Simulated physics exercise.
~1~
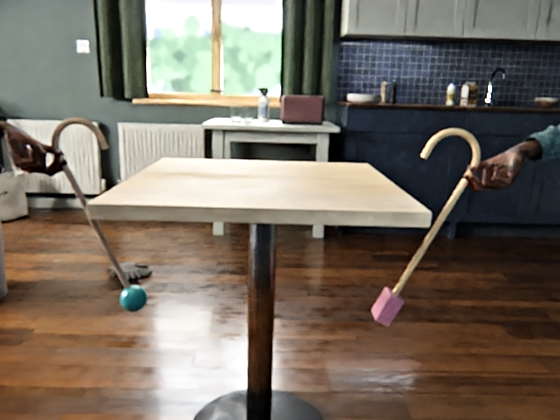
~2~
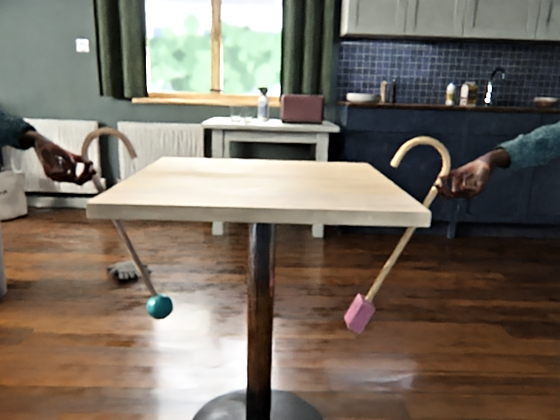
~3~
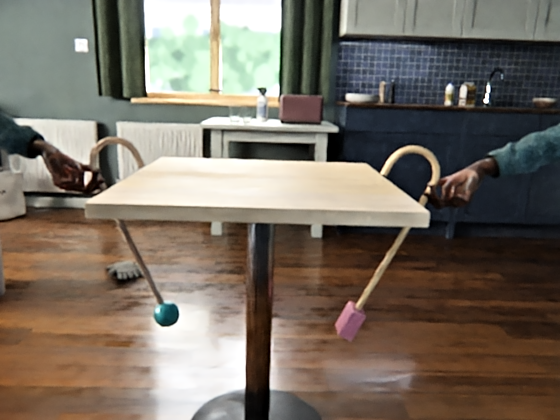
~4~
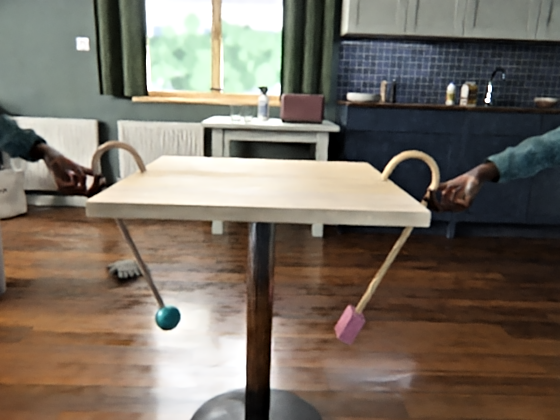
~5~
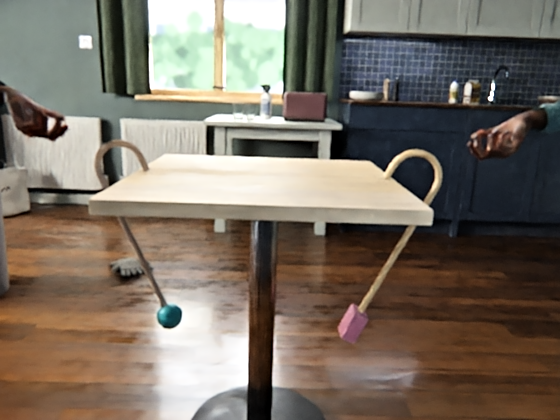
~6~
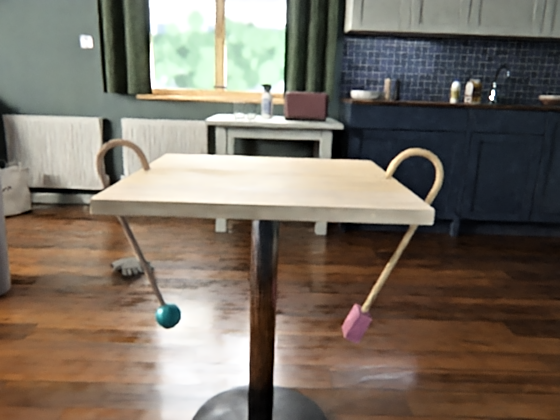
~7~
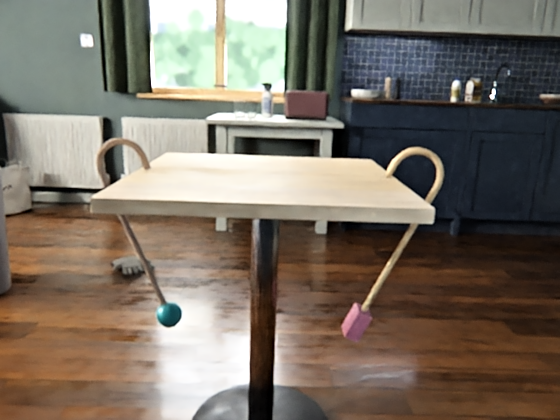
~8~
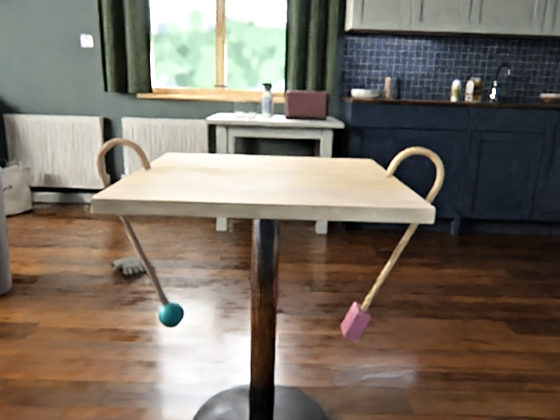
The clip opens on a small pale-topped table in a kitchen, with a hand on each side holding a curved, cane-like wooden handle. The left one ends in a turquoise ball and the right one in a pink block. The hands bring both objects inward, the turquoise one moving right and the pink one left, until their hooks reach the ends of the tabletop. After settling slightly lower, both hands let go and draw back out of view. The two objects stay hooked on the table's edges, hanging still at a slant as the camera sways slightly.
